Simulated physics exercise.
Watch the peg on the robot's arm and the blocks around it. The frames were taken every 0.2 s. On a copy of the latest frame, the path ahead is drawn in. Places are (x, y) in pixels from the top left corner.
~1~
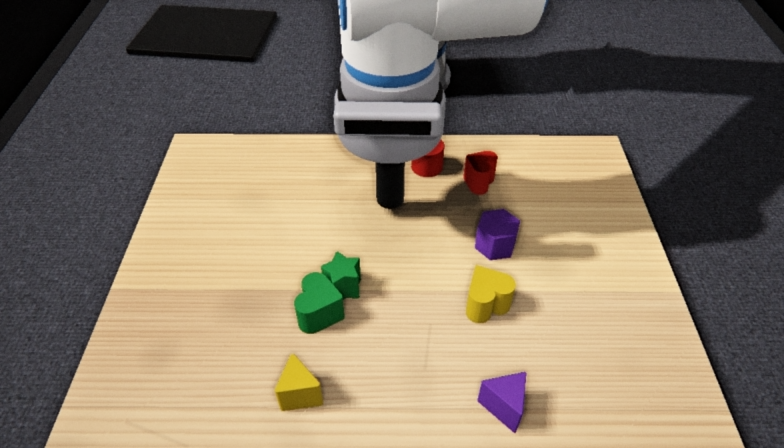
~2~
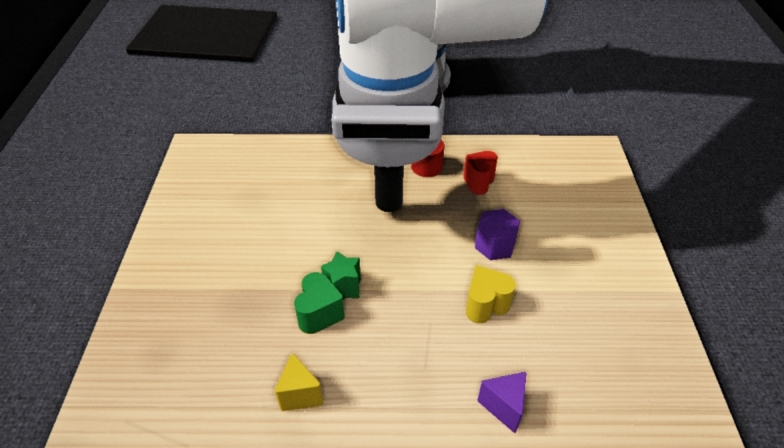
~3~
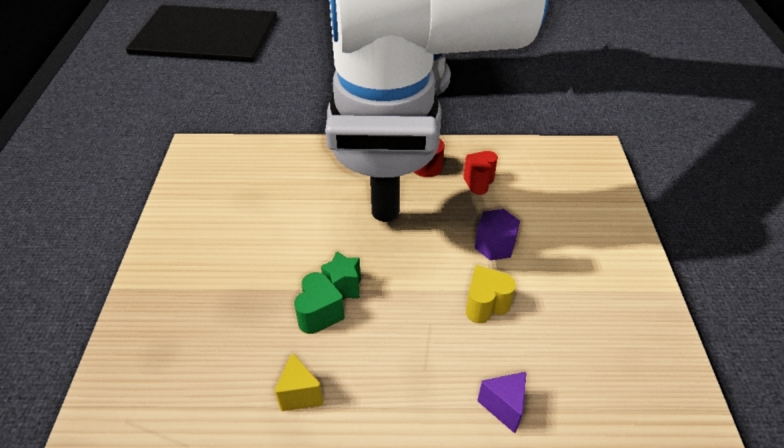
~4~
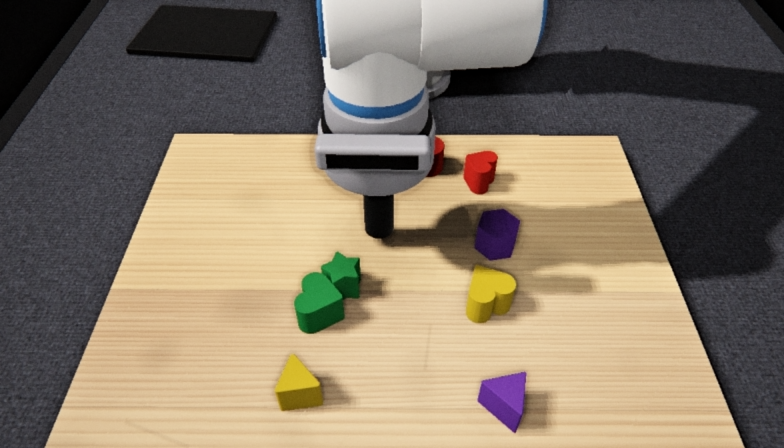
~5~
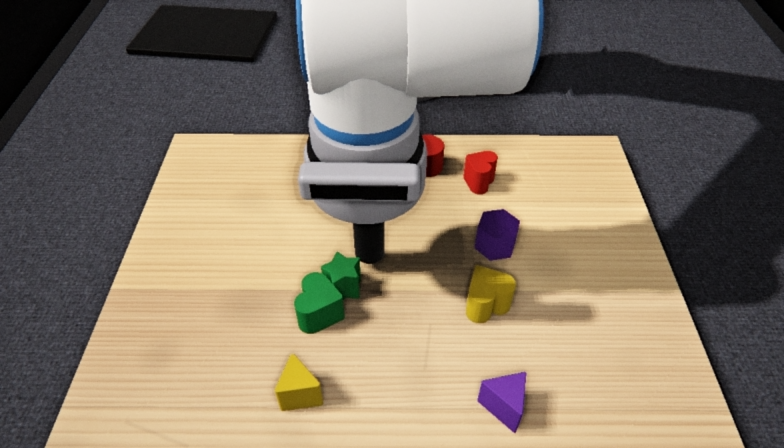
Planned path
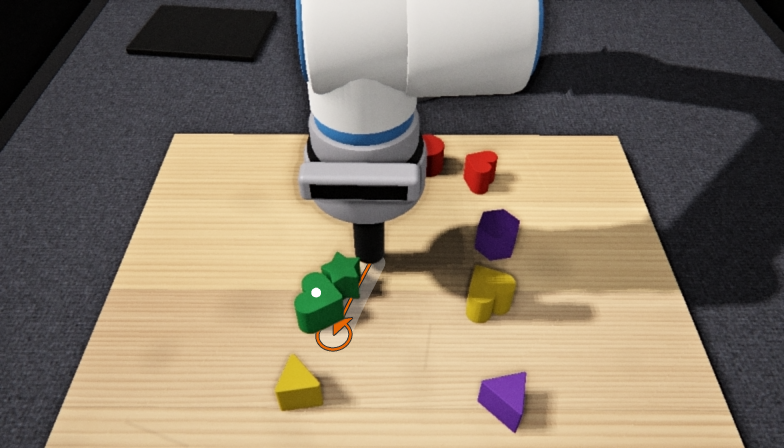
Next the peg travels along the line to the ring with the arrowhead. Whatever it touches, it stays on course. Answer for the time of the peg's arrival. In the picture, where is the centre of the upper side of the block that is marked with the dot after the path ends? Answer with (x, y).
I predict (260, 323).
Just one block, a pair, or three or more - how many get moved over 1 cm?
My count: 2.
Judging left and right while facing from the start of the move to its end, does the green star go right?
Yes, that is what happens.
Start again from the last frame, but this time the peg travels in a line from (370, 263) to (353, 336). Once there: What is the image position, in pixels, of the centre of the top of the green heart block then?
At pixel (282, 306).
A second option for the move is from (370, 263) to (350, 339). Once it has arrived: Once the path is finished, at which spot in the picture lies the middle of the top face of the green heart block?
About (278, 308).
Drawn move, from (370, 263) directly to (334, 335); the dot is on the green heart block.
What follows on the original path. Halfway along, peg at (351, 287); green heart block at (288, 311); green star at (324, 290), turned 35° clockwise.
At the end, peg at (333, 325); yellow triangular piece still; green heart block at (260, 323); green star at (299, 312), turned 75° clockwise.
